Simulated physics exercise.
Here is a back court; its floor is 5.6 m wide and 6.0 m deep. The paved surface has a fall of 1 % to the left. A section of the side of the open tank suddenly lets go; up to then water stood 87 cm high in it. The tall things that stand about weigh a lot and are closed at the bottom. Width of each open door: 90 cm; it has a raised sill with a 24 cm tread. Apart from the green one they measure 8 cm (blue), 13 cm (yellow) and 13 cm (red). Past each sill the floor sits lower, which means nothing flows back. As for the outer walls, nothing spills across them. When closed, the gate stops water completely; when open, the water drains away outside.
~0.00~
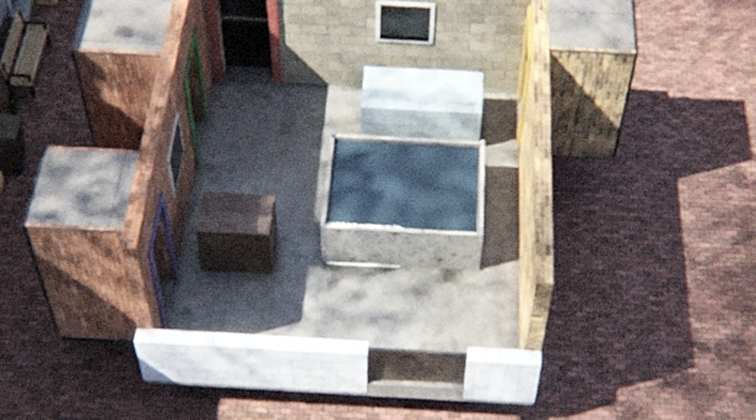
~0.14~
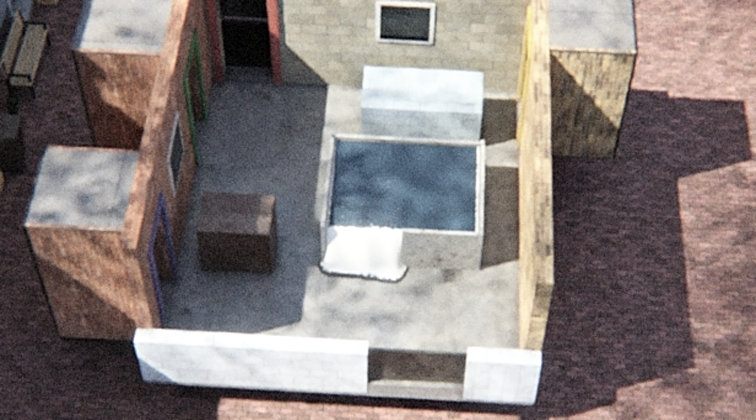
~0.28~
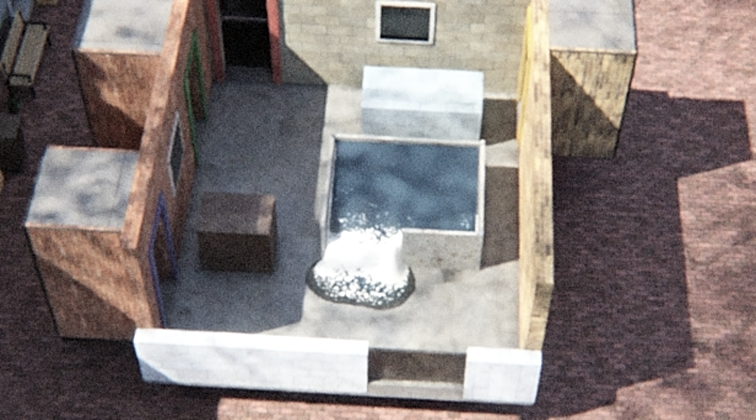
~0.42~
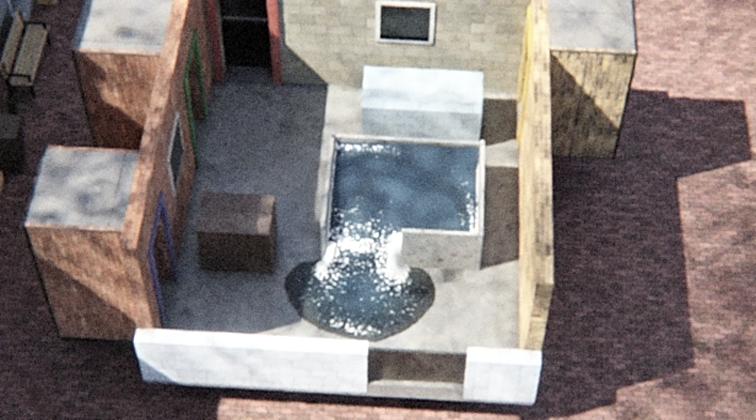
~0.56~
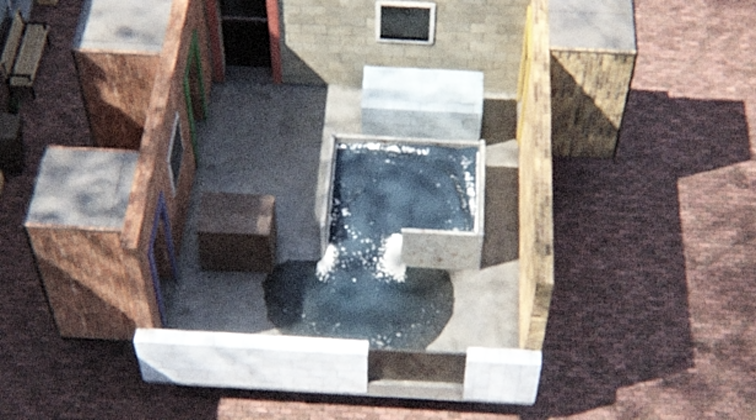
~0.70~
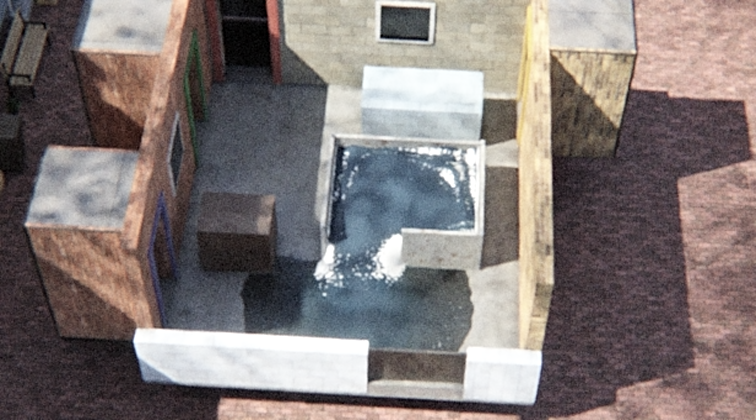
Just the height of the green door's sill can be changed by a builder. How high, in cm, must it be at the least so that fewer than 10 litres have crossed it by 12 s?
At least roughly 14 cm high.
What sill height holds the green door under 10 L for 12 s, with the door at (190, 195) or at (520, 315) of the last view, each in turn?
In turn: About 13.5 cm, about 22 cm.
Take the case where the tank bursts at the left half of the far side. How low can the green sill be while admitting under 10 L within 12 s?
Estimate: Near 26 cm.
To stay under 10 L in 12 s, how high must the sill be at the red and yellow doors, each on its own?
You'd want some 17 cm at red and some 19 cm at yellow.
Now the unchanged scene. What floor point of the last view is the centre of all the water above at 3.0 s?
(362, 278), roughly.
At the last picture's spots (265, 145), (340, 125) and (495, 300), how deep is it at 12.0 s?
Respectively 7 cm, 8 cm and 7 cm.
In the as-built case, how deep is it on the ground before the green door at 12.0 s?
Roughly 10.5 cm deep.
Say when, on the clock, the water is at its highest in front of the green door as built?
Around 9.0 s, give or take.
After 1.4 s water covers 30 % of the floor, deepest (54 cm) near (346, 359); it has not reached the green door.
After 3.0 s water covers 55 % of the floor, deepest (41 cm) near (172, 360); 3 cm at the green door, 0 litres in over its 8 cm sill.
After 12.0 s water covers 100 % of the floor, deepest (17 cm) near (232, 82); 11 cm at the green door, 60 litres in over its 8 cm sill.
At the green door as built, the water arrived by 3.0 s and peaked near 17 cm at 9.2 s.
With a sill of 12 cm, 22 litres would have come in within the 12 s; with 16 cm, 3 litres. So under 10 litres takes about 14 cm.
